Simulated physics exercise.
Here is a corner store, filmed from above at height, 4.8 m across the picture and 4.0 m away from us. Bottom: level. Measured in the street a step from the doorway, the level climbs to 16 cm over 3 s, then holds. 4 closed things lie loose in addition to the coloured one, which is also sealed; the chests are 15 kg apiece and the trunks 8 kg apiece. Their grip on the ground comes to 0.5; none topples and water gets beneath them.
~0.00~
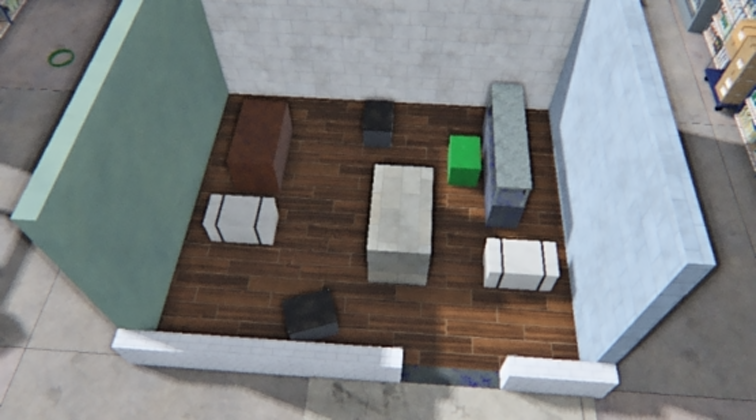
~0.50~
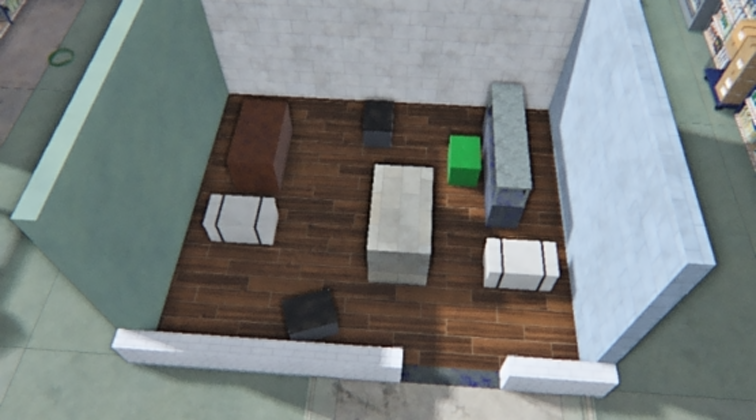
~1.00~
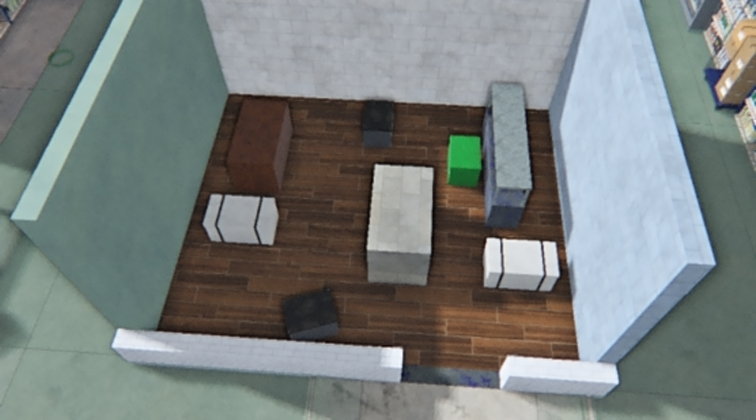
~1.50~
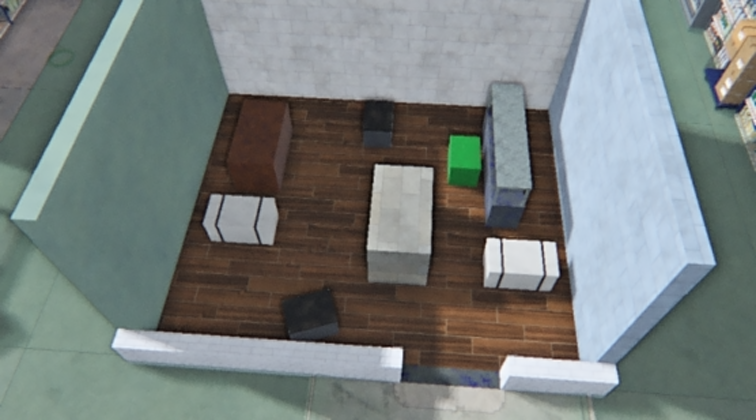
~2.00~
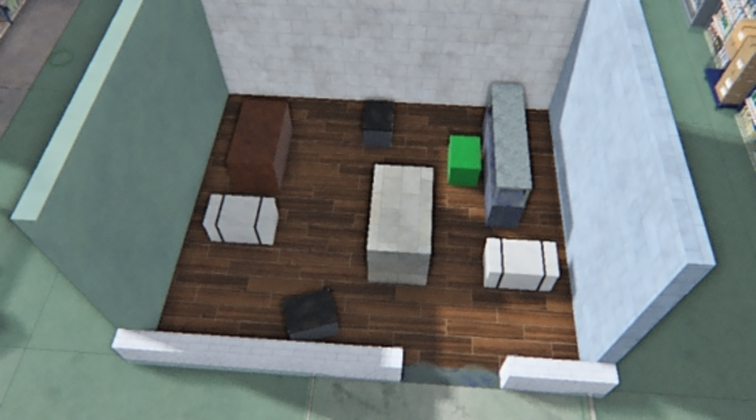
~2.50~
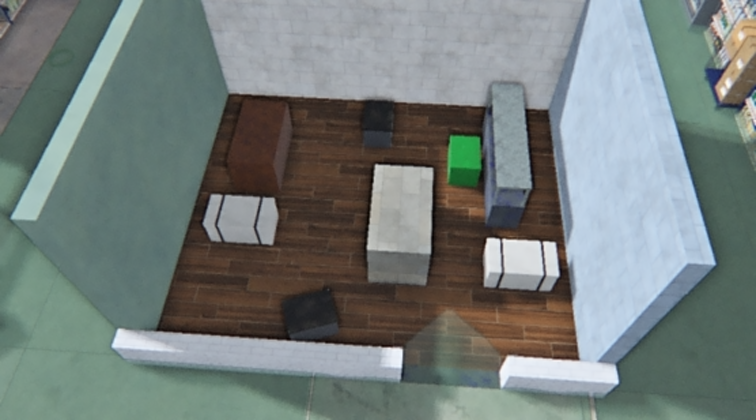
A walled store stands still while greenish water covers the ground outside and enters the doorway.
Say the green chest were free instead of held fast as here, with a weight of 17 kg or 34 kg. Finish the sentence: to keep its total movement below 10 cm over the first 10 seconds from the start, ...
To keep it below that, only the heavier weight works.
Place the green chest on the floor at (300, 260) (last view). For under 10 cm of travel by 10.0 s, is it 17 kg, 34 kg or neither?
Short answer: Any load.
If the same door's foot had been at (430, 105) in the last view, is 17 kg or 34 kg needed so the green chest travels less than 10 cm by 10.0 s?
Answer: Only the upper mass works.
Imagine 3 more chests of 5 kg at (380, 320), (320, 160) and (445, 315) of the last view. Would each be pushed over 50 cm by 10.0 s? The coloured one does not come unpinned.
One by one: Not far enough, not far enough and too far.
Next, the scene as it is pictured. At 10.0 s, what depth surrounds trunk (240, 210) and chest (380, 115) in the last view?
First about 2 cm, second about 4 cm.
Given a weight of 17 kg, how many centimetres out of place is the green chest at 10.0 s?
I'd put it at roughly 30 cm.
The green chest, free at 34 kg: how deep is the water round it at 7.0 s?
Close to 4 cm deep.
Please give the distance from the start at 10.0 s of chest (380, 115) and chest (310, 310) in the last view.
First 0 cm, then 0 cm.
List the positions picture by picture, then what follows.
The green chest at (465, 152) rests on the ground; 0.0 m2 under water; 0 of 5 have shifted, in the first frame.
The green chest at (465, 152), on the bottom; water covers 0.0 m2; 0 of 5 have shifted, in the second frame.
The green chest at (465, 152), on the bottom; water covers 0.0 m2; 0 of 5 have shifted, in the third frame.
The green chest at (465, 152) rests on the ground; water covers 0.0 m2; 0 of 5 have shifted, in the fourth frame.
The green chest at (465, 152), on the bottom; water covers 0.0 m2; 0 of 5 have shifted, in the fifth frame.
The green chest at (465, 152) rests on the ground; 0.5 m2 under water; 0 of 5 have shifted, in the sixth frame.
After 3.5 s the green chest would be 0 cm from its start with 17 kg and 0 cm from its start with 34 kg; 0 cm of water round it then.
After 4.5 s the green chest would be 0 cm from its start with 17 kg and 0 cm from its start with 34 kg; 4 cm of water round it then.
After 7.0 s the green chest would be 20 cm from its start with 17 kg and 0 cm from its start with 34 kg; 4 cm of water round it then.
After 10.0 s the green chest would be 34 cm from its start with 17 kg and 0 cm from its start with 34 kg; 7 cm of water round it then.
